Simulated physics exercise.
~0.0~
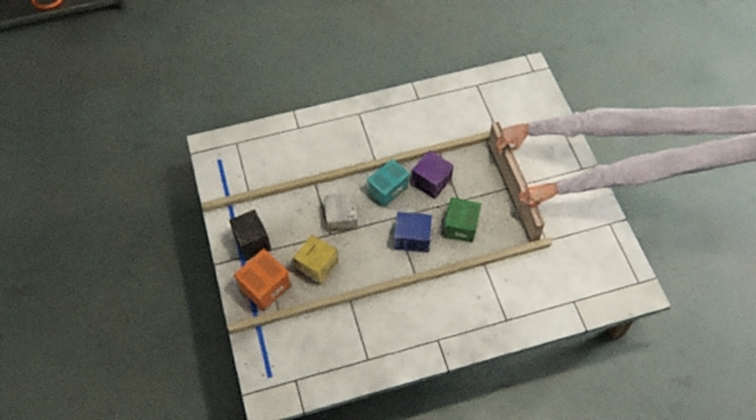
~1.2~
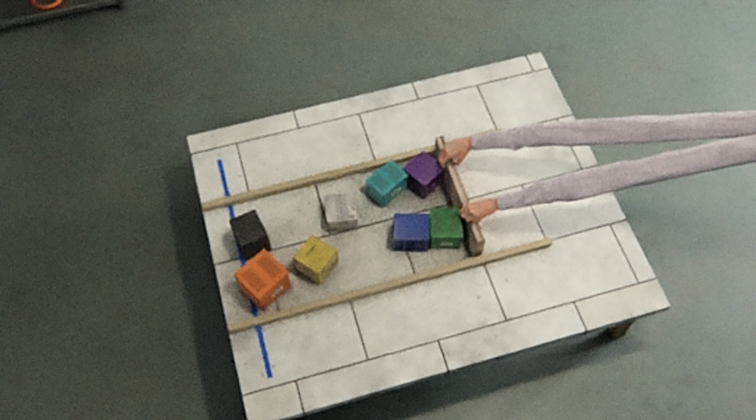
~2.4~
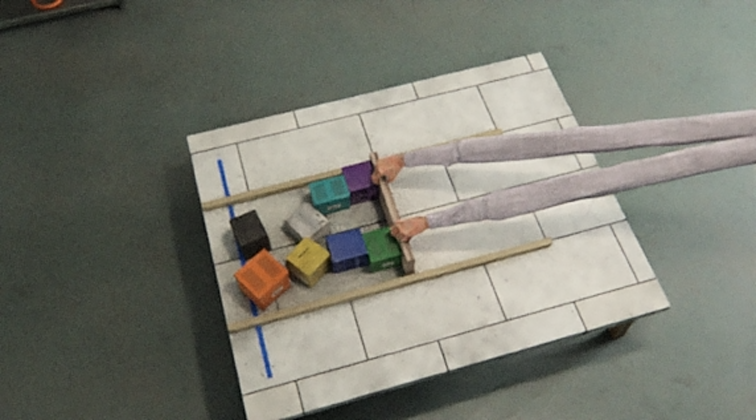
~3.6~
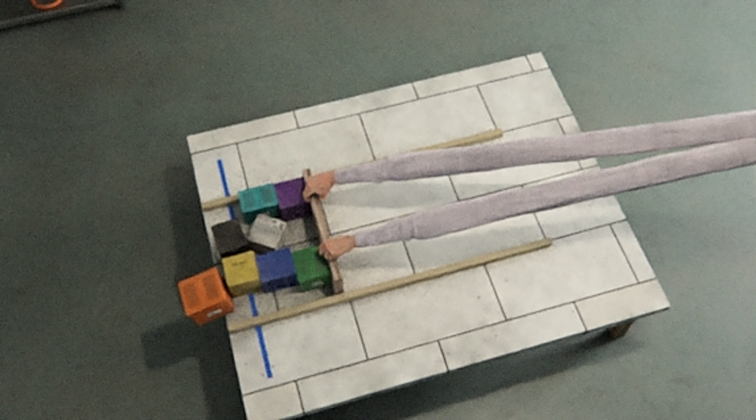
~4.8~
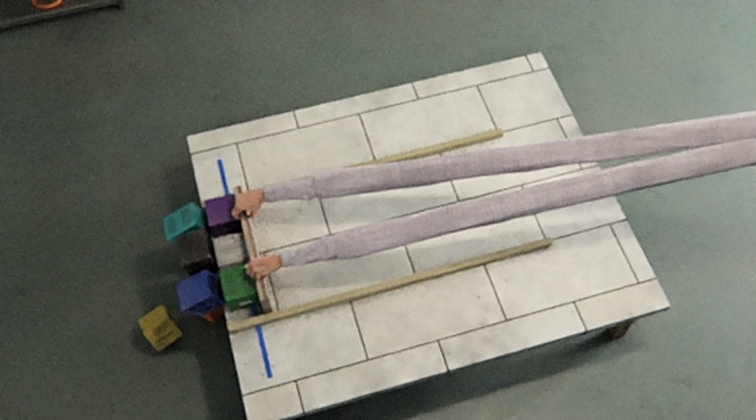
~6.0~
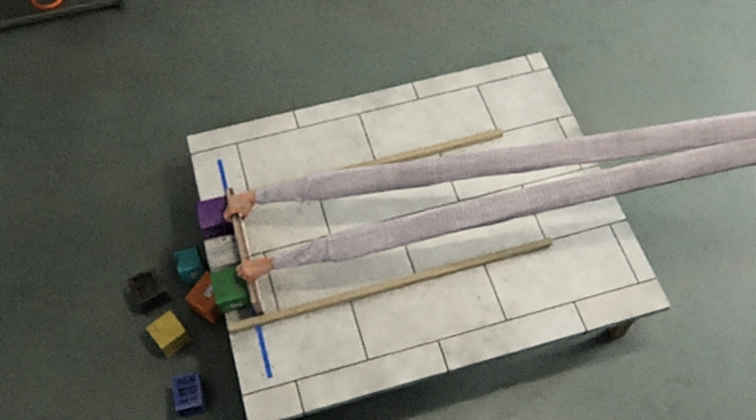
Two hands pushing a plank left along a tiled table, sweeping coloured boxes together until several tumble off the end beyond the blue tape.
